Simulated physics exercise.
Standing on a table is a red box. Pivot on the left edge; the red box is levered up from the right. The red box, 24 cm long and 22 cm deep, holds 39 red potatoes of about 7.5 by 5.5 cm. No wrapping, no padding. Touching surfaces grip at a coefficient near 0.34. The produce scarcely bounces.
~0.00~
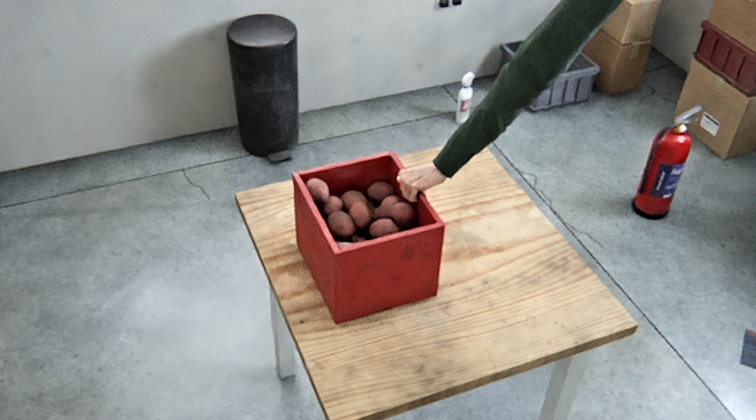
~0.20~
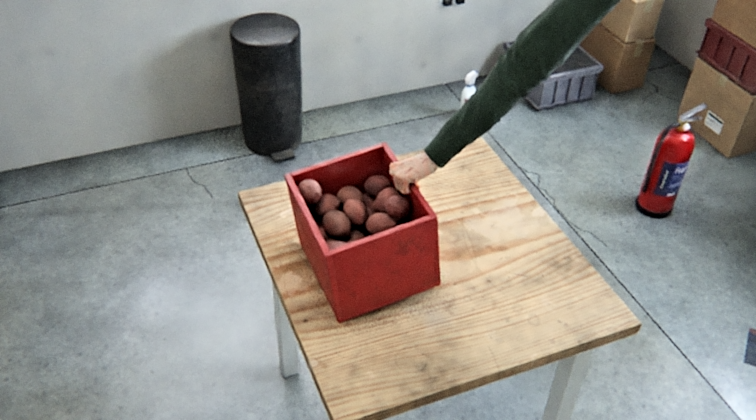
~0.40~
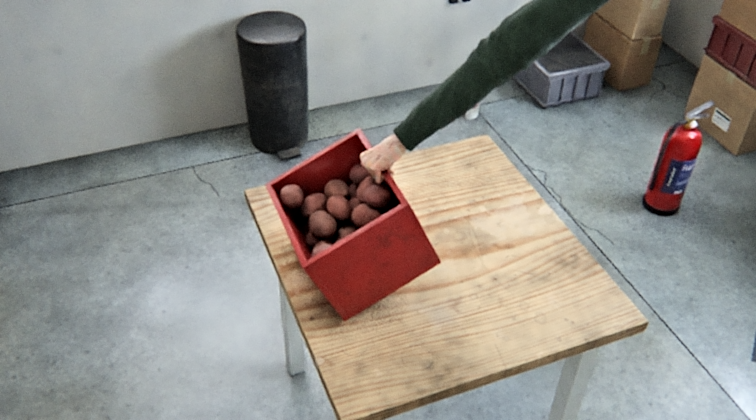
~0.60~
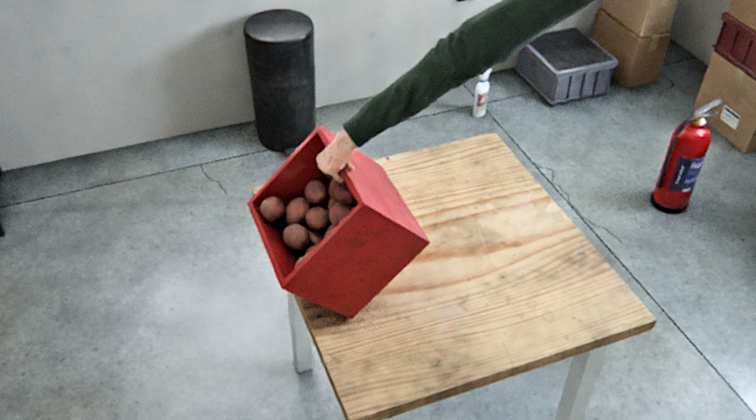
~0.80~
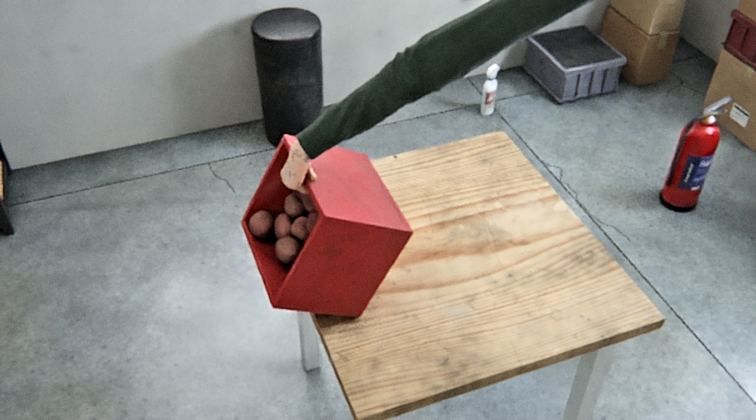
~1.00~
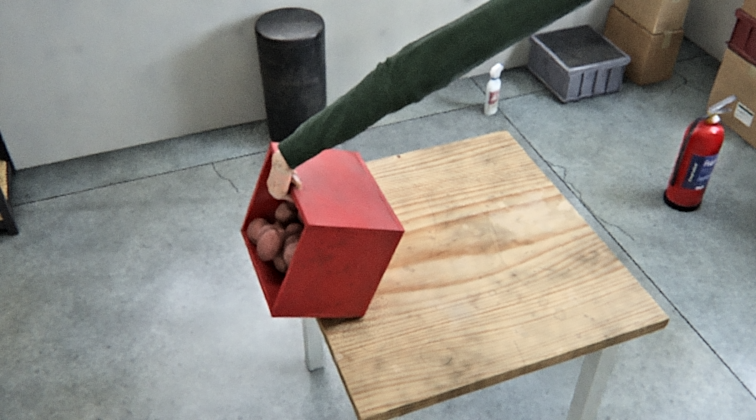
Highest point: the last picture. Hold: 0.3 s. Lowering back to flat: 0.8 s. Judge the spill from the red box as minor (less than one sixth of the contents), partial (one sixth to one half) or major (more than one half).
Fraction out: Smaller than one-sixth.
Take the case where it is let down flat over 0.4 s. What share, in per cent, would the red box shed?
Red box 0 per cent.
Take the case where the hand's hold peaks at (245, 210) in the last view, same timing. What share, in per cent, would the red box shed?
The red box would shed 20 percent of its load.
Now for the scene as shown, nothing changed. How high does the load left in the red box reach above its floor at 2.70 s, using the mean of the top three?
That is close to 18 centimetres.
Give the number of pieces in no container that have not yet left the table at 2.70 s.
Estimated count: 0.
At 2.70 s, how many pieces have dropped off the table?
At that time, the count is near 3.
After 1.27 s, tilt 68°; 3 of 39 out of the red box.
After 1.61 s, tilt 45°; 3 of 39 out of the red box.
After 2.09 s, tilt 0°; 3 of 39 out of the red box.
Outcome (at 2.70 s), 3 of 39 out of the red box. Asked share, 3 of 39, 8 per cent.
